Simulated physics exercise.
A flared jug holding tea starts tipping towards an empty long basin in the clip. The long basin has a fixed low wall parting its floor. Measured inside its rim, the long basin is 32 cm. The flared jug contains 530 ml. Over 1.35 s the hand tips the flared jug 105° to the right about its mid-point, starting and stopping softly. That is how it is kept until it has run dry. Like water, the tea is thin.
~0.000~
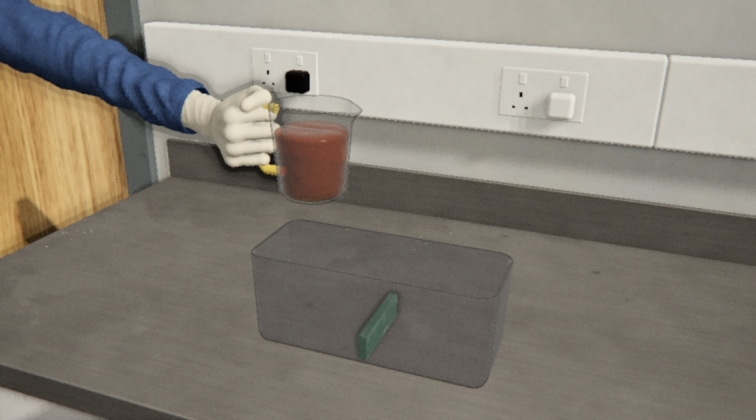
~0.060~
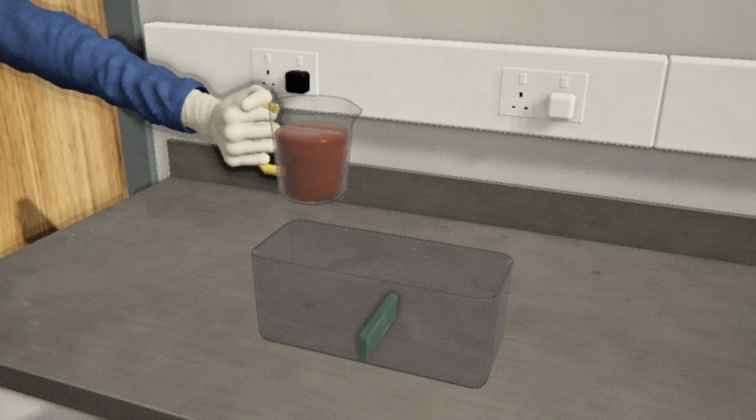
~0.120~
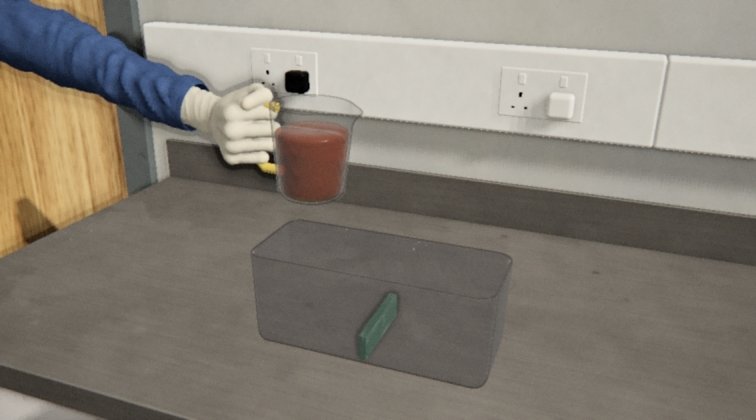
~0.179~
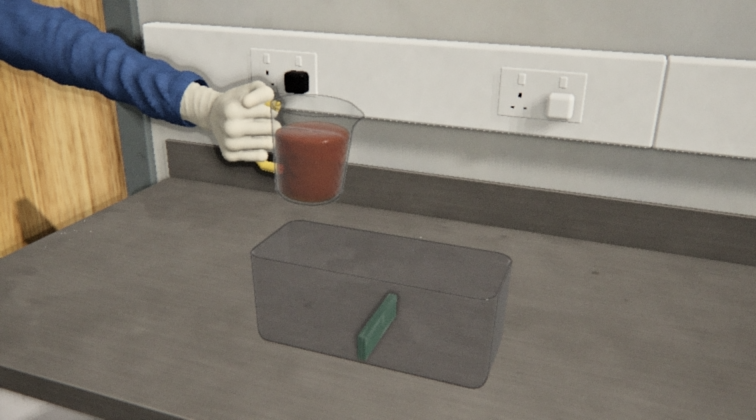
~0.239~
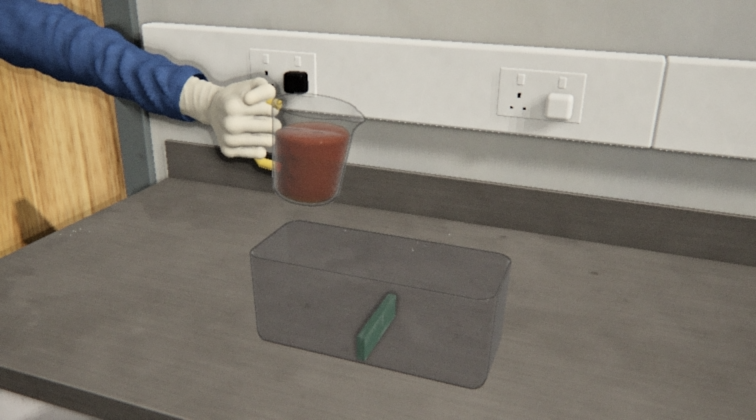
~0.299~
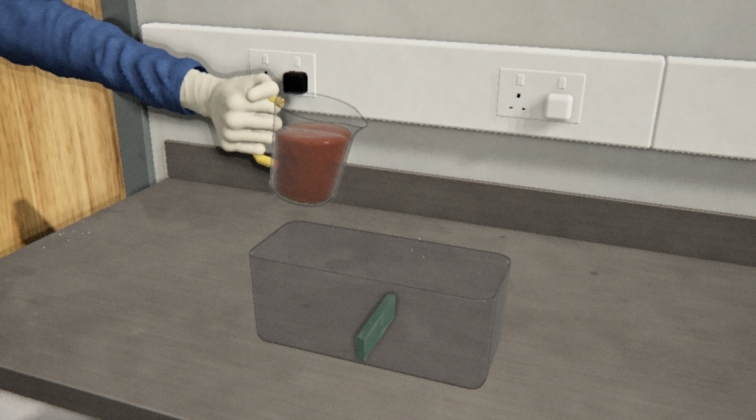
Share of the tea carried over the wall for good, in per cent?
Near 92 per cent.
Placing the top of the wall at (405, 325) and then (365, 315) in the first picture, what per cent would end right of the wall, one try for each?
The first try gives 60 percent and the second 90 percent.
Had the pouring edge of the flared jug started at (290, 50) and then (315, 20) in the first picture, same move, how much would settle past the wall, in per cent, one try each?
Around 10 per cent first, around 65 per cent next.
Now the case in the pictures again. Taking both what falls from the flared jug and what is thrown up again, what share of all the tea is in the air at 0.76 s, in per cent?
I'd say close to 10 per cent.
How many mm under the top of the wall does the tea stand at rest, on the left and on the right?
Close to 34 mm left and close to 10 mm right.
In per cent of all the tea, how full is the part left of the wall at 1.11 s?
Left share: Approx. 1 %.
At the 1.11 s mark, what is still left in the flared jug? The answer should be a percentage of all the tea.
Around 28 in a hundred is still there.
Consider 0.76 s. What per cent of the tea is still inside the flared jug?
Close to 88 percent of the liquid remains at that time.
After 0.76 s the tilt is 63° and 87 per cent is still to pour, 0 is left of the wall and 2 right of it.
After 1.11 s the tilt is 97° and 28 per cent is still to pour, 1 is left of the wall and 52 right of it.
After 1.46 s the tilt is 105° and 1 per cent is still to pour, 6 is left of the wall and 91 right of it.
After 1.85 s the tilt is 105° and 0 per cent is still to pour, 8 is left of the wall and 92 right of it.
In the end 8 per cent lies left of the wall, 92 right of it and 0 outside.
